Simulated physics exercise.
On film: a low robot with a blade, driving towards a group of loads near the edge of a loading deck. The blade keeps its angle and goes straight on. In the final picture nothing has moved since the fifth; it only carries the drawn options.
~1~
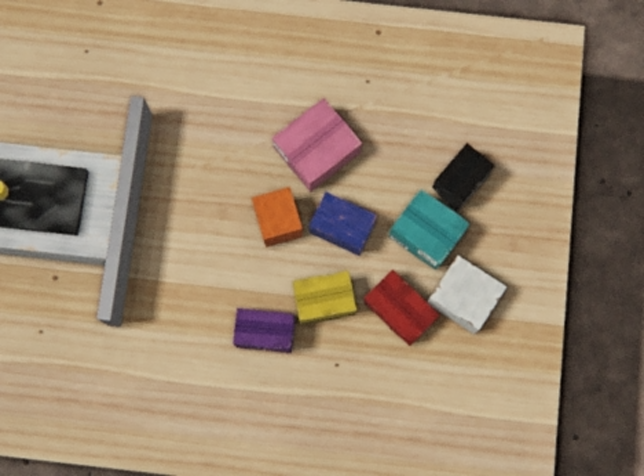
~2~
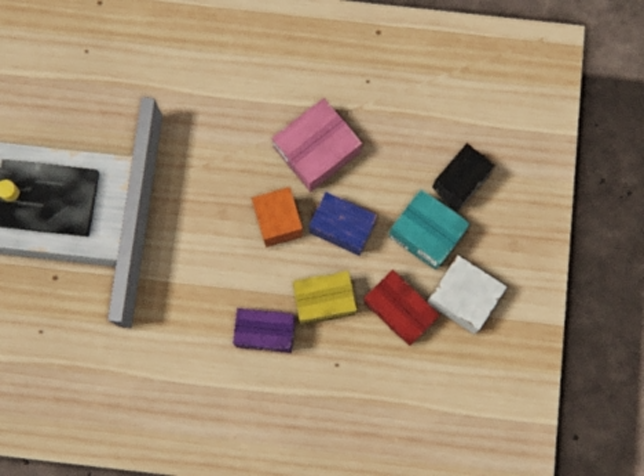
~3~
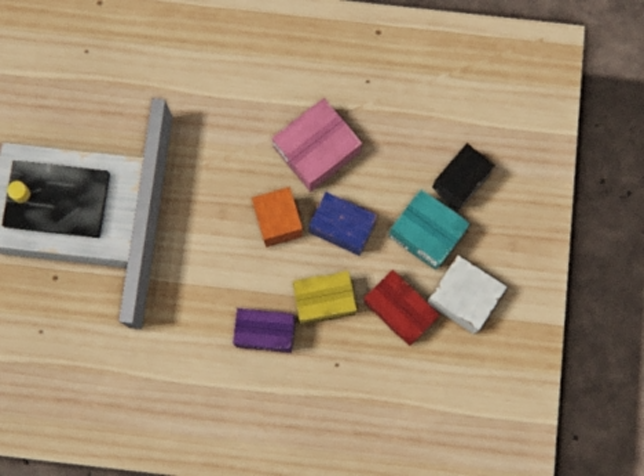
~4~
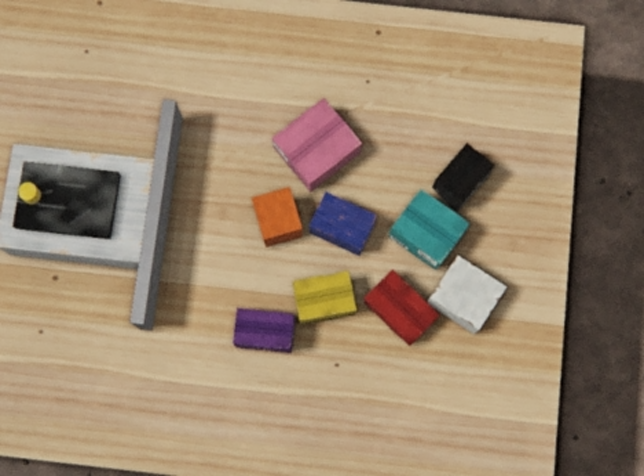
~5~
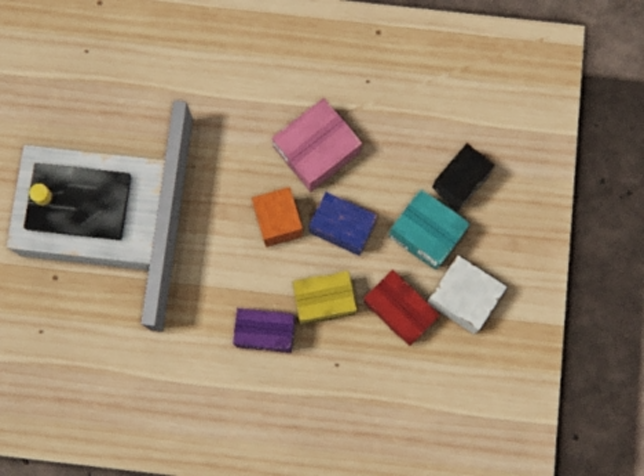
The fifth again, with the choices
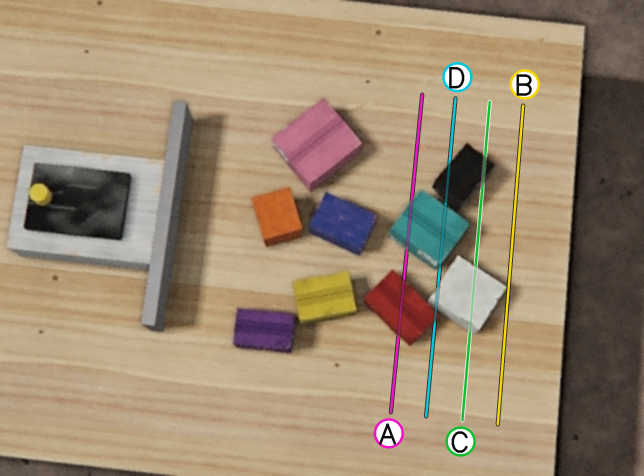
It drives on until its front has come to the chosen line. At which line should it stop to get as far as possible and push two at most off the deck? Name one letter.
Stop at C.
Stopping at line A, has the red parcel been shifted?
By then, yes.
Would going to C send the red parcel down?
By then, no.
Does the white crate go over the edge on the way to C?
By then, yes.
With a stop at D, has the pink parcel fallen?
By then, no.
On the copy, A at (407, 249); B at (511, 260); C at (476, 257); D at (441, 253).
On C. First, robot (198, 214); purple box (302, 337); red parcel (407, 304).
Then, robot (310, 227); turquoise parcel (523, 231); white crate (505, 300).
Finally, robot (398, 236); turquoise parcel over the edge; white crate over the edge; two fallen.
By contrast, A is within the limit but short; B drops five; D is within the limit but short.
